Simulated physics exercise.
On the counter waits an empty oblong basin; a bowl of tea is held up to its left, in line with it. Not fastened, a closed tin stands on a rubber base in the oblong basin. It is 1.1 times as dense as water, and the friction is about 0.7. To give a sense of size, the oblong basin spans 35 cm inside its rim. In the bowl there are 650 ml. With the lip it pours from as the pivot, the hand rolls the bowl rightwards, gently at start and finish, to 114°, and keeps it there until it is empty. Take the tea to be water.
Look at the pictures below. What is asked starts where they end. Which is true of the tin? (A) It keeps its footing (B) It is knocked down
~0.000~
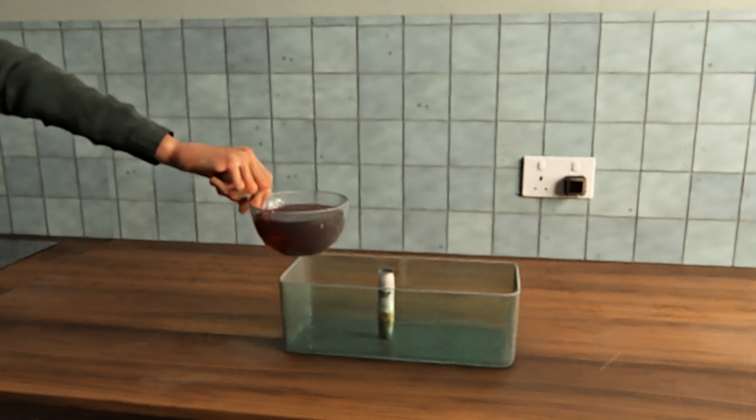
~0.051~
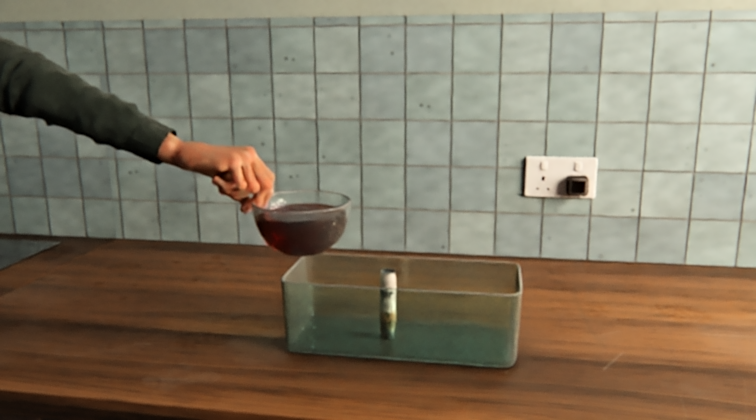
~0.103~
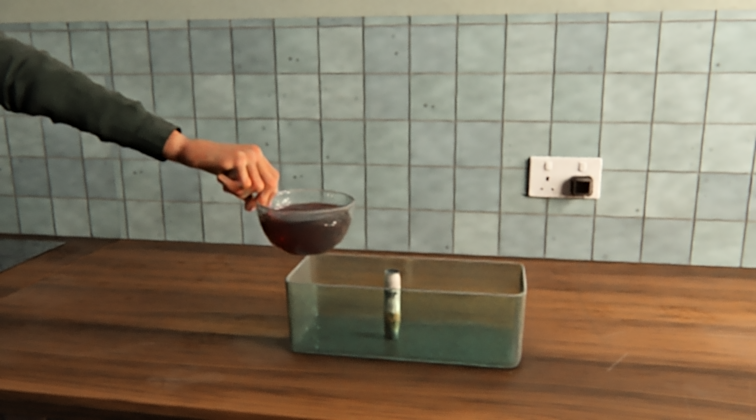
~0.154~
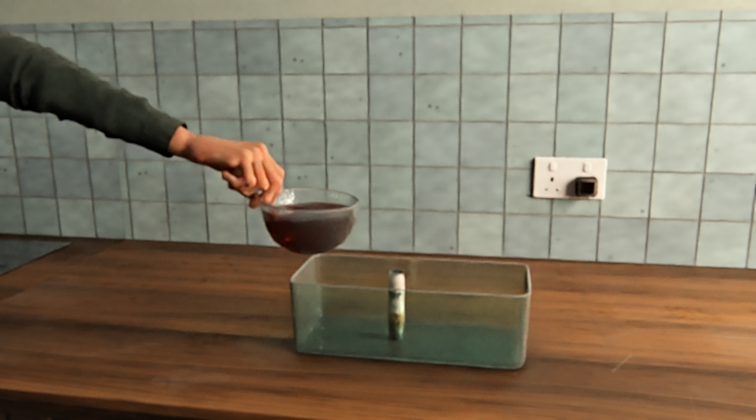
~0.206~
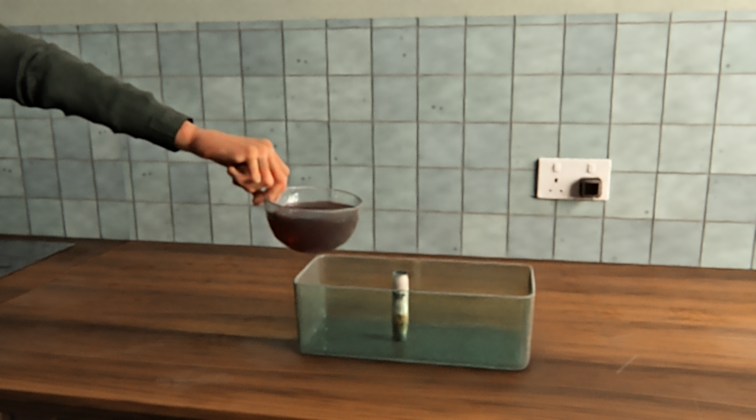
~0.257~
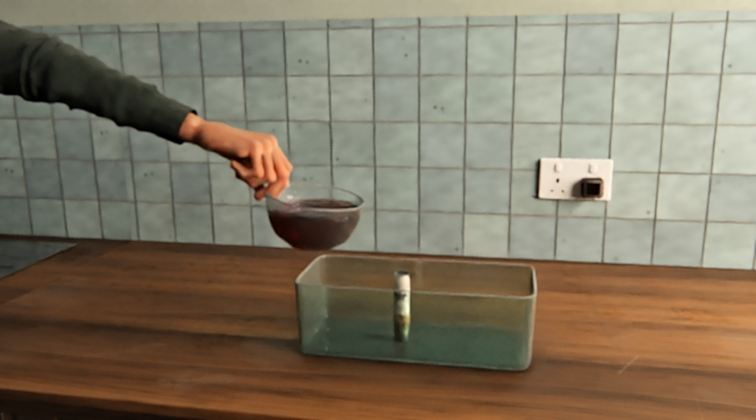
Answer: A.
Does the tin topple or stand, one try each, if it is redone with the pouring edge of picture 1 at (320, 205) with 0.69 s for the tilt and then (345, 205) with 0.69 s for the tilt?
Run one: It tumbles. Run two: It tumbles.
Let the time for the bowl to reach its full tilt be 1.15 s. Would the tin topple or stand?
In that case the tin stays vertical.
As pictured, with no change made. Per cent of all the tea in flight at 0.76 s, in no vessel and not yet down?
About 32 per cent.
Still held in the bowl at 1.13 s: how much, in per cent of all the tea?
Close to 2 percent of the whole amount.
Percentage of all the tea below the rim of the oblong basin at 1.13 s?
Around 86 per cent of the whole.
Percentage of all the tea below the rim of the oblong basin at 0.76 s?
Around 10 percent.
By 0.76 s the tilt is 63° and 58 per cent is still to pour; the tin stands where it began.
By 1.13 s the tilt is 102° and 2 per cent is still to pour; the tin stands where it began.
By 1.51 s the tilt is 114° and 0 per cent is still to pour; the tin stands where it began.
By 1.93 s the tilt is 114° and 0 per cent is still to pour; the tin stands where it began.
At rest the tin stands where it began.
